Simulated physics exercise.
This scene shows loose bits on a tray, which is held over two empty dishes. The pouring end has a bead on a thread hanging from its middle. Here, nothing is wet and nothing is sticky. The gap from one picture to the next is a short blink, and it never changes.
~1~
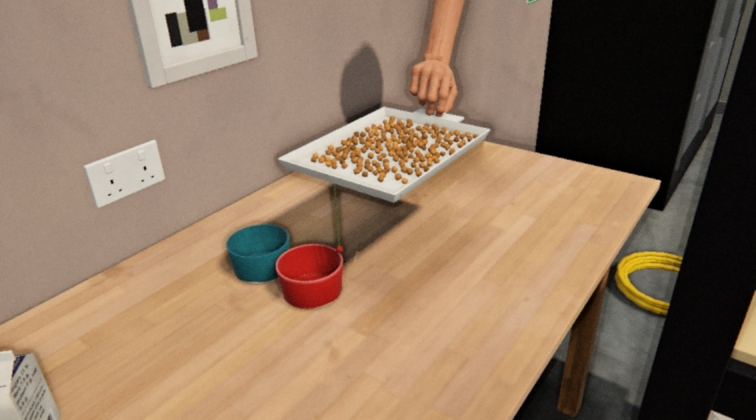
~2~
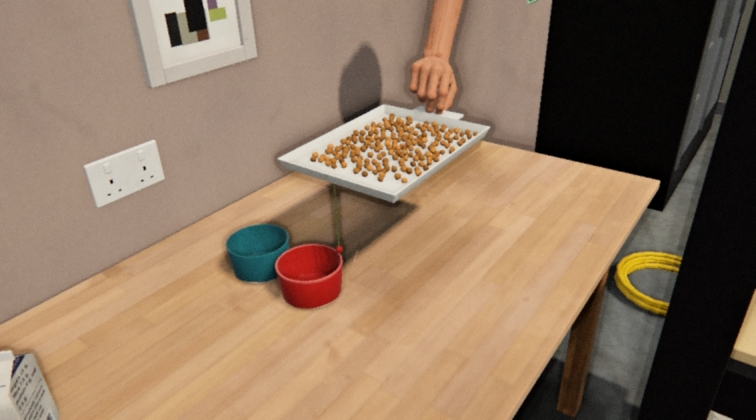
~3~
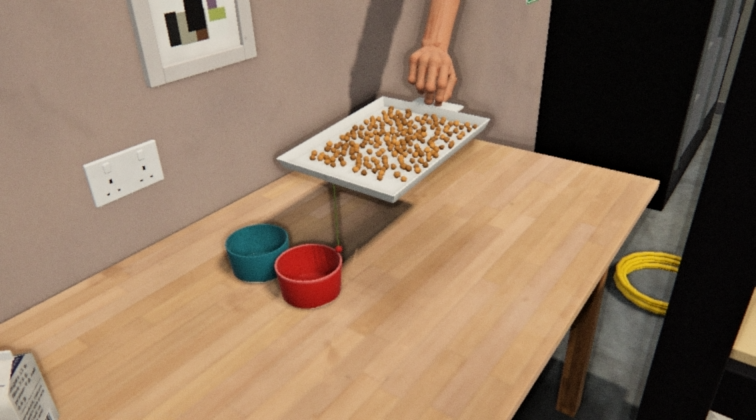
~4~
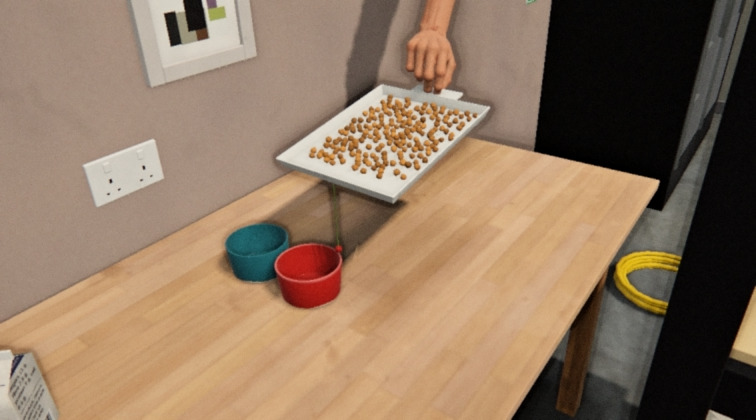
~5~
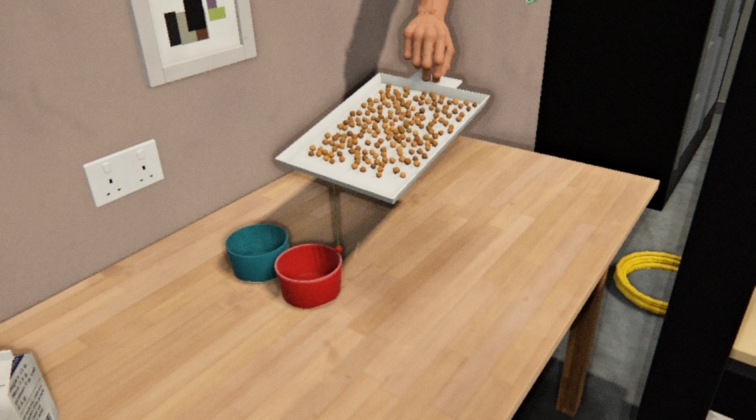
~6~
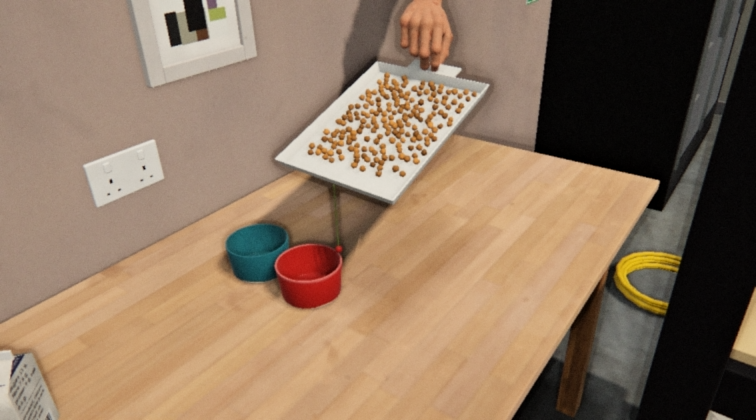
Above a wooden table, a hand gradually tilts a tray of roasted chickpeas near two dishes.
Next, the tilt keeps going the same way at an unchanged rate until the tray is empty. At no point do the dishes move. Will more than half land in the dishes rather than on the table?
No.
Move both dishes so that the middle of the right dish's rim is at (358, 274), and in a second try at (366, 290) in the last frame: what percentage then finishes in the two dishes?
You'd get 40 in a hundred first and 80 in a hundred after that.
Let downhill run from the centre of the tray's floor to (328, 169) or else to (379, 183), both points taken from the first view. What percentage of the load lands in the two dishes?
In turn some 70 and 0 per cent.
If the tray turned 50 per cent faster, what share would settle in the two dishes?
About 20 per cent.
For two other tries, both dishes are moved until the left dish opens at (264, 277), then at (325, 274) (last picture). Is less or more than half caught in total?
The first time it's lower than half, the second time higher than half.
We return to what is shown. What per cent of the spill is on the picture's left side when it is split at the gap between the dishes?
Looks like close to 20 per cent of it.
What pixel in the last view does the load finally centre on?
(335, 317).
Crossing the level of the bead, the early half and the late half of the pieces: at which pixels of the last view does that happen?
It goes through near (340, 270) first, then near (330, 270).
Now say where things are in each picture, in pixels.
In the first picture, corners of the pouring end at (284, 158) and (394, 191), level; middle of the load at (396, 147), roasted chickpeas; left dish at (237, 266); right dish at (288, 291); bead on its thread at (339, 250).
In the second picture, corners of the pouring end at (284, 158) and (393, 192), level; middle of the load at (395, 146).
In the third picture, corners of the pouring end at (283, 158) and (392, 192), tipped barely, lowest at the right corner; middle of the load at (394, 142).
In the fourth picture, corners of the pouring end at (282, 157) and (392, 193), tipped a little, lowest at the right corner; middle of the load at (394, 135).
In the fifth picture, corners of the pouring end at (281, 157) and (392, 194), tipped a little, lowest at the right corner; middle of the load at (393, 129).
In the sixth picture, corners of the pouring end at (281, 157) and (391, 196), tipped clearly, lowest at the right corner; middle of the load at (392, 123); left dish at (236, 266); right dish at (287, 291).
Soon after the last picture, tray tipped steeply; nearly all on the tray; a stray few in the air.
A little later, tray tipped right over; about two thirds on the tray; a small part in the right dish; about a quarter outside both; a small part in the air.
Later still, tray tipped past a quarter turn; about a quarter in the right dish; about two thirds outside both.
At rest, tray tipped past a quarter turn; about a quarter in the right dish; none in the left dish; about two thirds outside both.
